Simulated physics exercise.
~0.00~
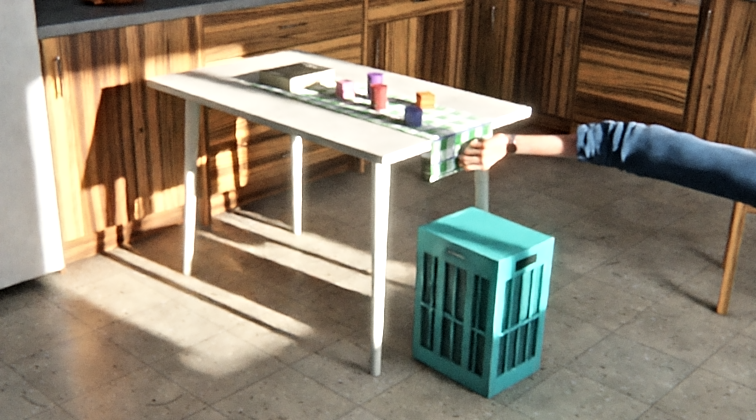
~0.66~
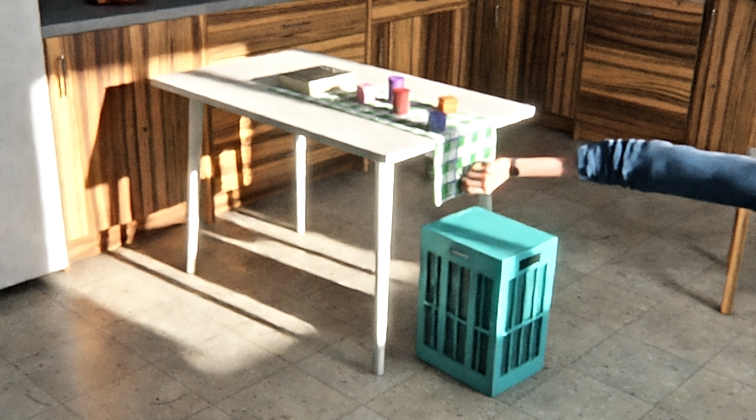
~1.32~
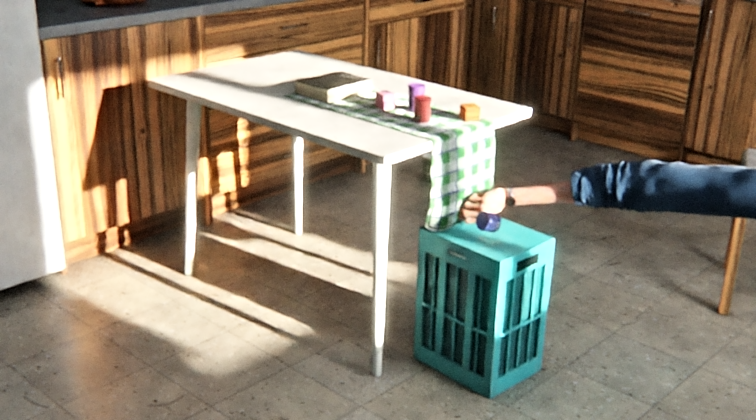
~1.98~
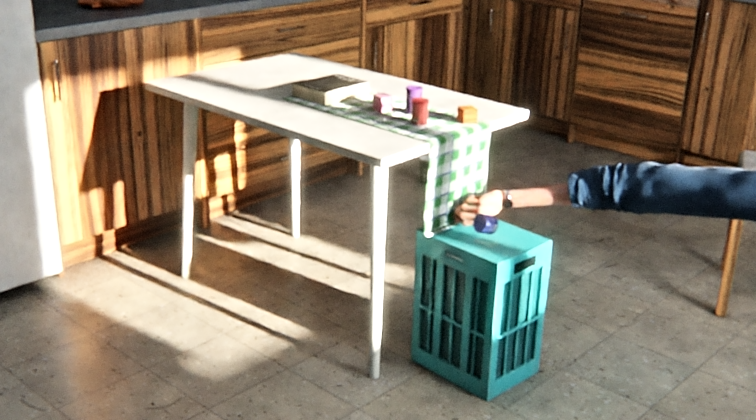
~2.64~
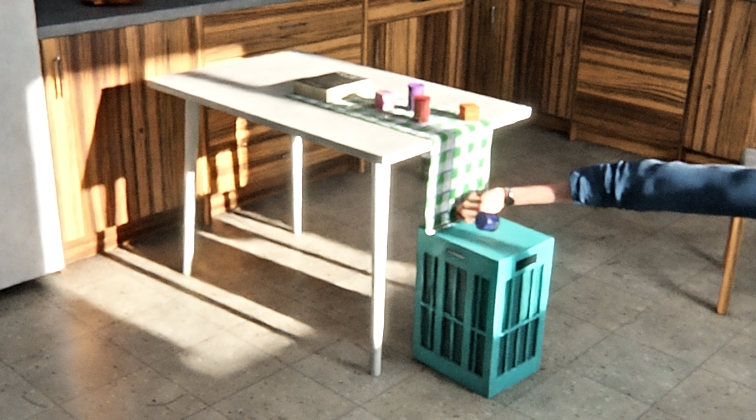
Kitchen, hand pulling checked green cloth down off white table, objects sliding along, blue pot dropping onto turquoise crate, others staying up.
